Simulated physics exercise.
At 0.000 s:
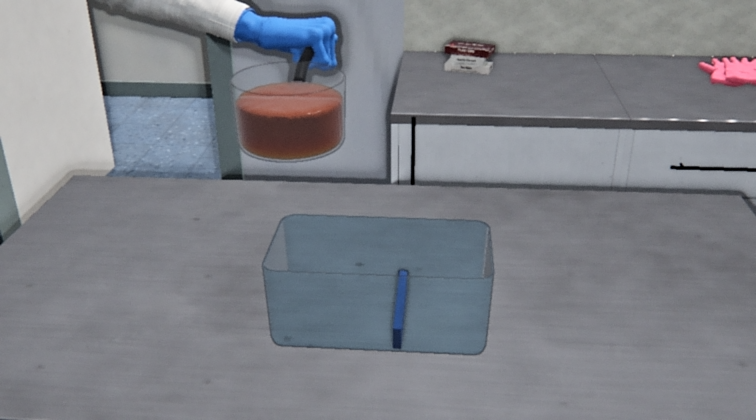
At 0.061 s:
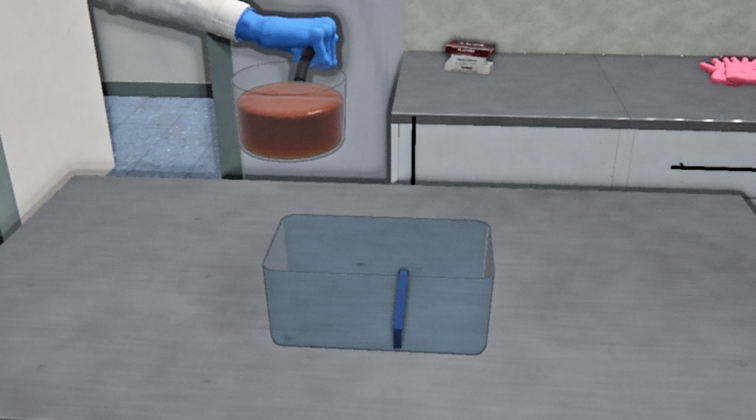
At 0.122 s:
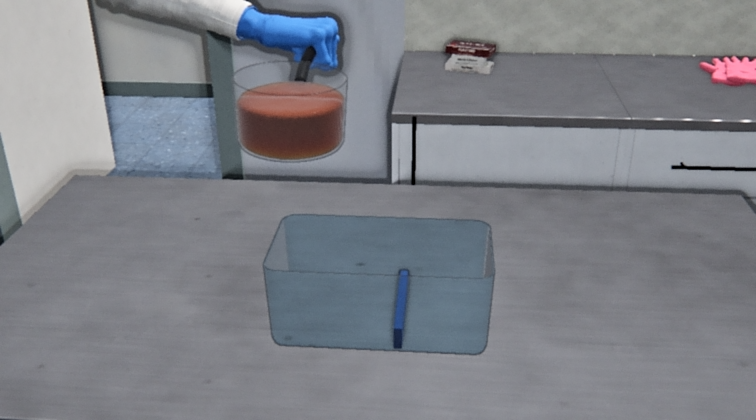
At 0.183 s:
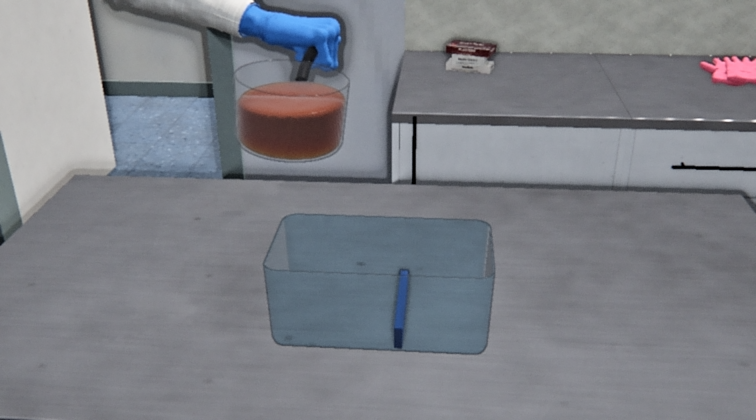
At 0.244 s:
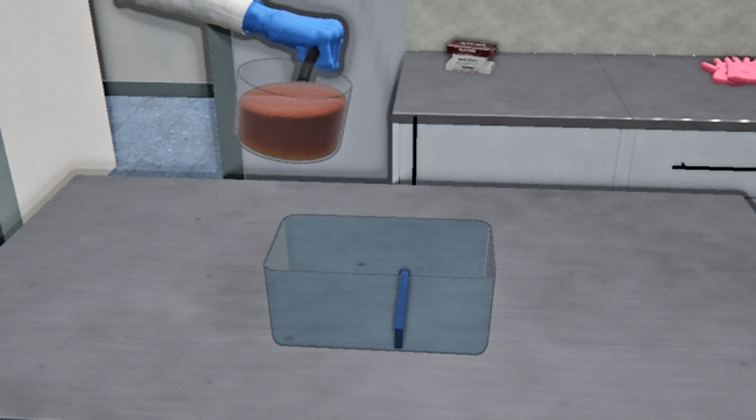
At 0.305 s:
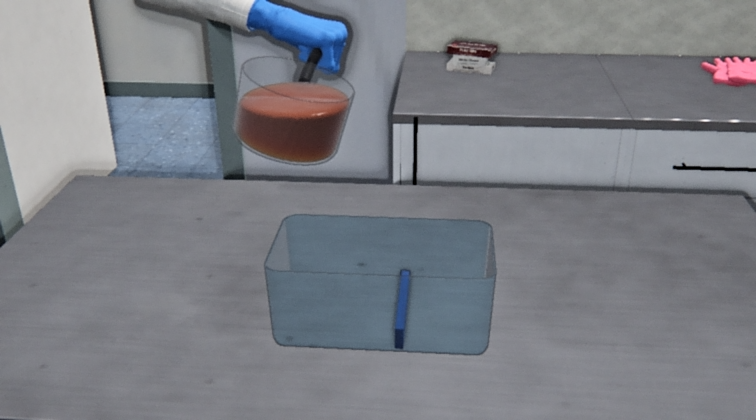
A blue-gloved hand in a white sleeve holds a clear, round pot of reddish-brown tea at the upper left, seen from slightly above a grey worktop in a lab-like room. Below it sits an empty, see-through bluish oblong basin with a dark blue stick-like item, while a pink object rests on the back counter. The hand slowly leans the pot slightly rightward, and the view stays still.
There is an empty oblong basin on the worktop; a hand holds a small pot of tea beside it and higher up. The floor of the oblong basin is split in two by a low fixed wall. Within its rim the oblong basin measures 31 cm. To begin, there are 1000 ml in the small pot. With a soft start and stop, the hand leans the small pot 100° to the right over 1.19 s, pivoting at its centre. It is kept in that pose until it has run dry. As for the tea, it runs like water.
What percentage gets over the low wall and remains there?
56 %.
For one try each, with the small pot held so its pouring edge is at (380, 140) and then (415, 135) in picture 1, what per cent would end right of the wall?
In turn about 70 and 65 per cent.
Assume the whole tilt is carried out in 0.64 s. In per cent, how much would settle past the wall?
Then you'd be looking at around 45 in a hundred.
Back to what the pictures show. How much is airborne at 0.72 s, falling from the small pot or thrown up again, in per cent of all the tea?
Near 26 per cent of it all.
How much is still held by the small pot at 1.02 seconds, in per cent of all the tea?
18 in a hundred, give or take.
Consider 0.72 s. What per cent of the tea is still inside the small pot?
Roughly 70 percent.
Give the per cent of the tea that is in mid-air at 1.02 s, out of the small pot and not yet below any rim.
Near 20 per cent, I'd say.
Then, 0.72 s in, the tilt is 66° and 70 per cent is still to pour, 1 is left of the wall and 2 right of it.
Then, 1.02 s in, the tilt is 95° and 19 per cent is still to pour, 8 is left of the wall and 53 right of it.
Then, 1.34 s in, the tilt is 100° and 3 per cent is still to pour, 31 is left of the wall and 61 right of it.
Then, 1.69 s in, the tilt is 100° and 0 per cent is still to pour, 42 is left of the wall and 57 right of it.
Finally, 42 per cent lies left of the wall, 56 right of it and 1 outside.
